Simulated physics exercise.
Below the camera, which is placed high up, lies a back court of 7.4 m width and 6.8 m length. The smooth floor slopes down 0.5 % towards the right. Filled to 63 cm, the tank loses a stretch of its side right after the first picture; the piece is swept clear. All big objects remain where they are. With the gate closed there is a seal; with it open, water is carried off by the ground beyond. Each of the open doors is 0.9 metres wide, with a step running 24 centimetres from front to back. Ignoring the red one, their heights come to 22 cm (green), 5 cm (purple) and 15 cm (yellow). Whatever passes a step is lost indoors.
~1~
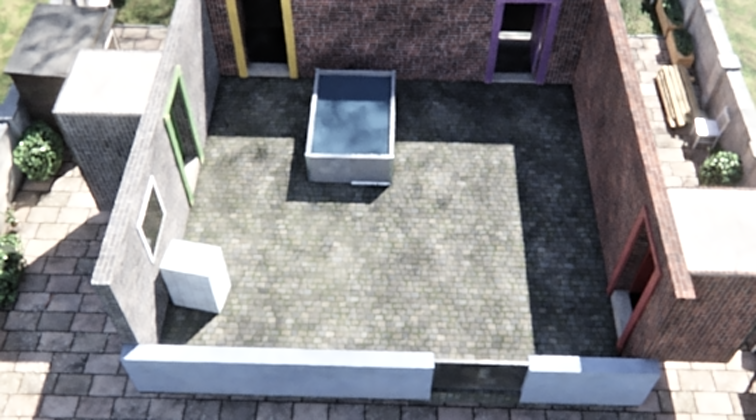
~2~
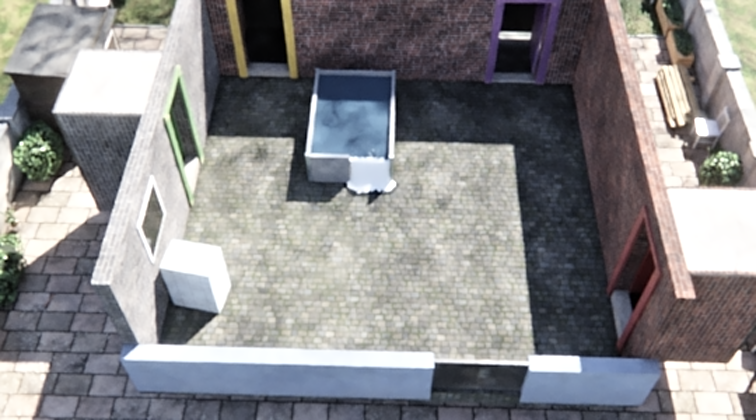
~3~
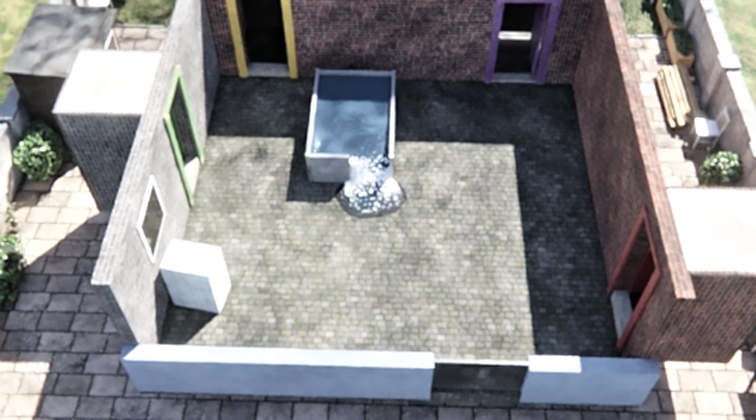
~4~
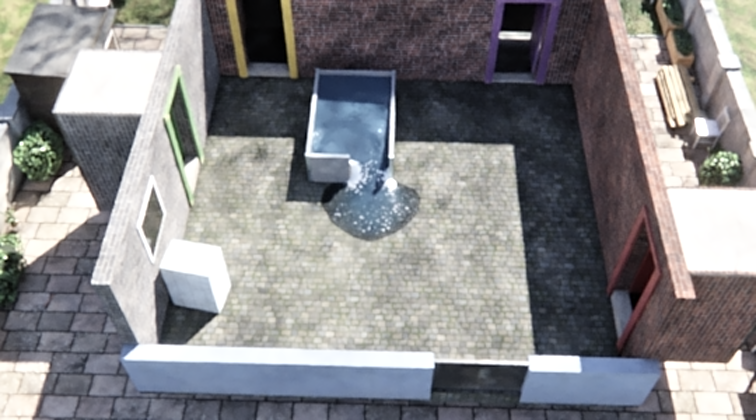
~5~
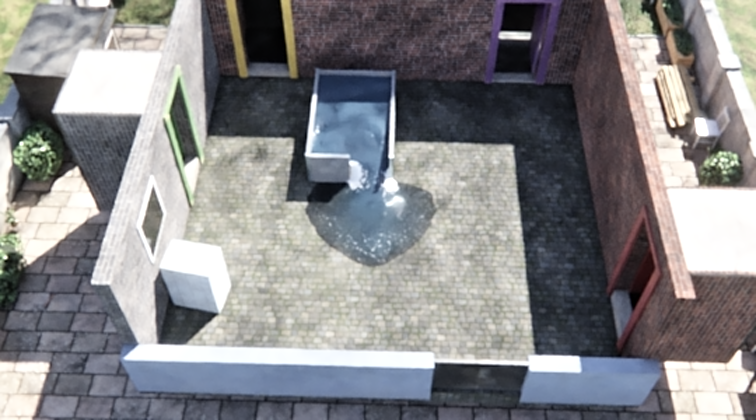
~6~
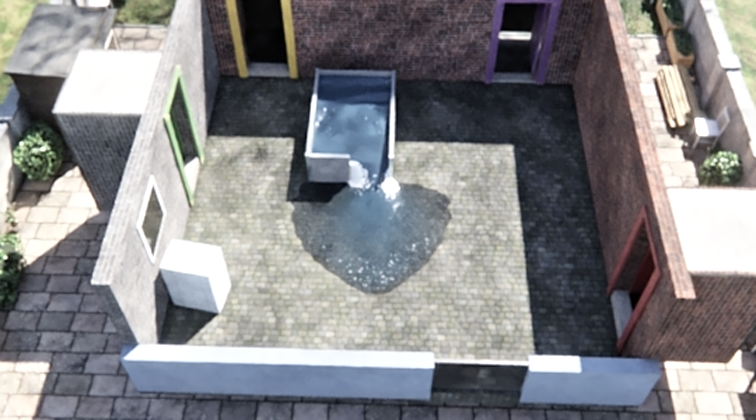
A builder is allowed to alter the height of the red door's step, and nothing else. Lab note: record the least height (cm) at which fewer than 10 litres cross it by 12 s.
Least height: 11 cm.
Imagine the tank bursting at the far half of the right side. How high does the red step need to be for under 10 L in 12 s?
It needs to be about 9.0 cm high.
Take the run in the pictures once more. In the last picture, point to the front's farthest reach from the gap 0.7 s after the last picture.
Look about (418, 377) in the last picture.
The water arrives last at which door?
Answer: Yellow.
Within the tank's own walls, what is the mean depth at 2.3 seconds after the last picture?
About 33 centimetres on average.
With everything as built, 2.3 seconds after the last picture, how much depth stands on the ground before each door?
Door by door in centimetres - green 0, red 5, purple 0, yellow 0.
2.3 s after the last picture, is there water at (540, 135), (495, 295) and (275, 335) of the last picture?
Status: Clear / submerged / submerged.
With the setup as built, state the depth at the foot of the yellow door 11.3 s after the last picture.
You'd measure close to 5.0 cm there.
Then, 0.7 s after the last picture water covers 25 % of the floor, deepest (30 cm) near (379, 189); it has not reached the red door.
Then, 2.3 s after the last picture water covers 40 % of the floor, deepest (26 cm) near (626, 384); 5 cm at the red door, 0 litres in over its 22 cm step.
Then, 11.3 s after the last picture water covers 95 % of the floor, deepest (9 cm) near (626, 384); 8 cm at the red door, 0 litres in over its 22 cm step.
At the red door as built, the water peaked near 14 cm, 3.3 s after the last picture.
With a step of 9.5 cm, 19 litres would have come in within the 12 s; with 13.5 cm, 2 litres. So under 10 litres takes about 11 cm.
